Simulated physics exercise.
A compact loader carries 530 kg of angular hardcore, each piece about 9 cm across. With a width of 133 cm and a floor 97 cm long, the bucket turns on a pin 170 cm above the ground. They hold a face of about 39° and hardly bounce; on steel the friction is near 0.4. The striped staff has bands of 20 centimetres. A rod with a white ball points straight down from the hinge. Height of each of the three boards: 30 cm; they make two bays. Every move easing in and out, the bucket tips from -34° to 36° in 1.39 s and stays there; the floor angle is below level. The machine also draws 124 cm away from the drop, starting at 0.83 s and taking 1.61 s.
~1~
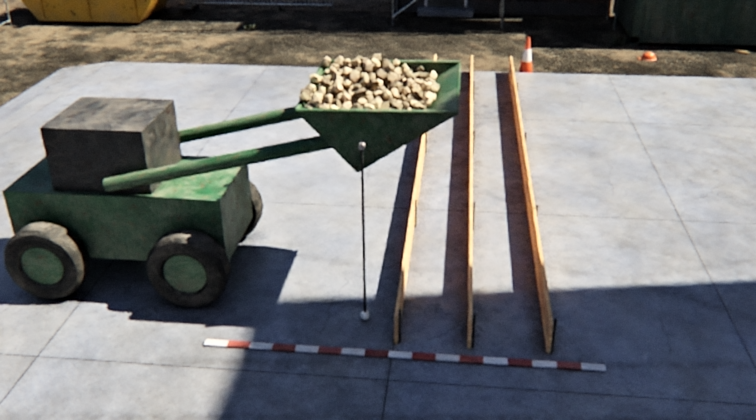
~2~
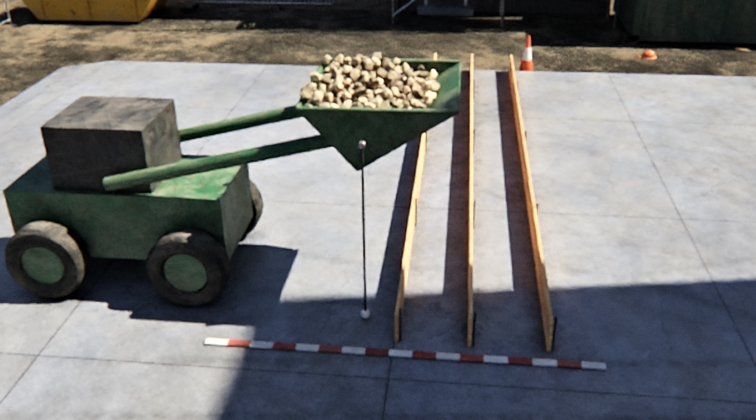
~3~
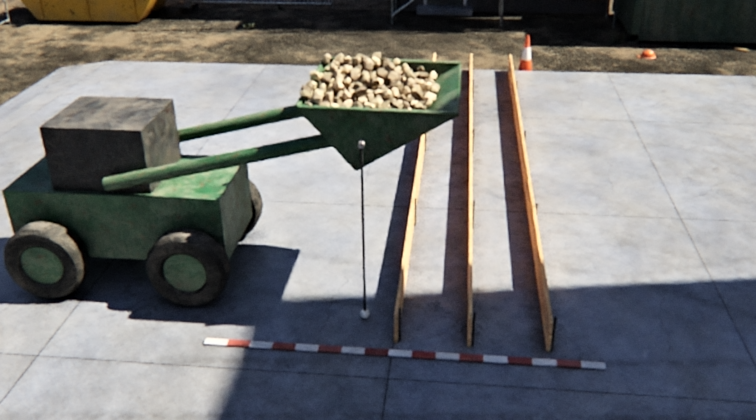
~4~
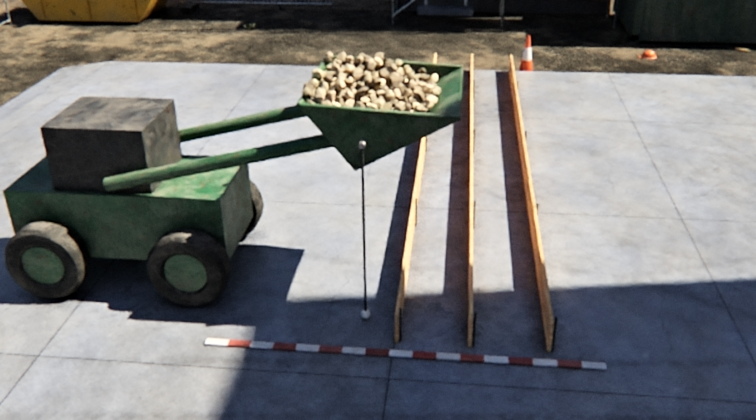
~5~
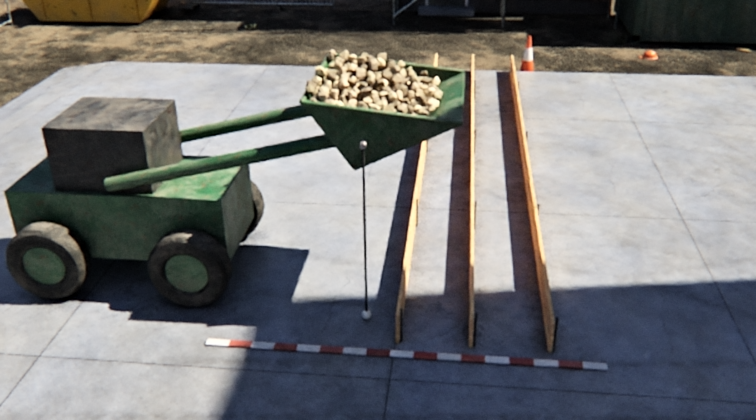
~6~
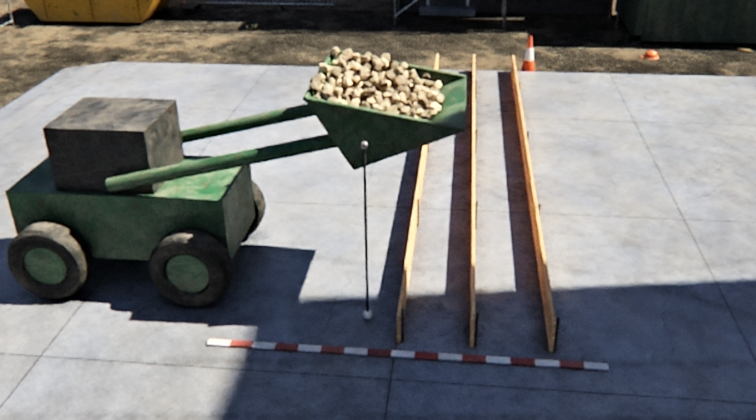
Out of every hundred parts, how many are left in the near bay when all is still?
Near 65 in every hundred.
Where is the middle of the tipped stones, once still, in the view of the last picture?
(423, 272).
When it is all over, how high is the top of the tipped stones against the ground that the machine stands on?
Result: Near 38 cm above the ground.
A little later the floor is at 25°; 100 % in the bucket; the foremost stones are at (438, 140).
Then the floor is at 36°; 37 % in the bucket, 16 % short of the bays, 47 % in the near bay; the foremost stones are at (469, 255).
Later still the floor is at 36°; 0 % in the bucket, 35 % short of the bays, 64 % in the near bay, 1 % in the far bay; the foremost stones are at (487, 271).
In the end the floor is at 36°; 0 % in the bucket, 35 % short of the bays, 64 % in the near bay, 1 % in the far bay; the foremost stones are at (487, 271).
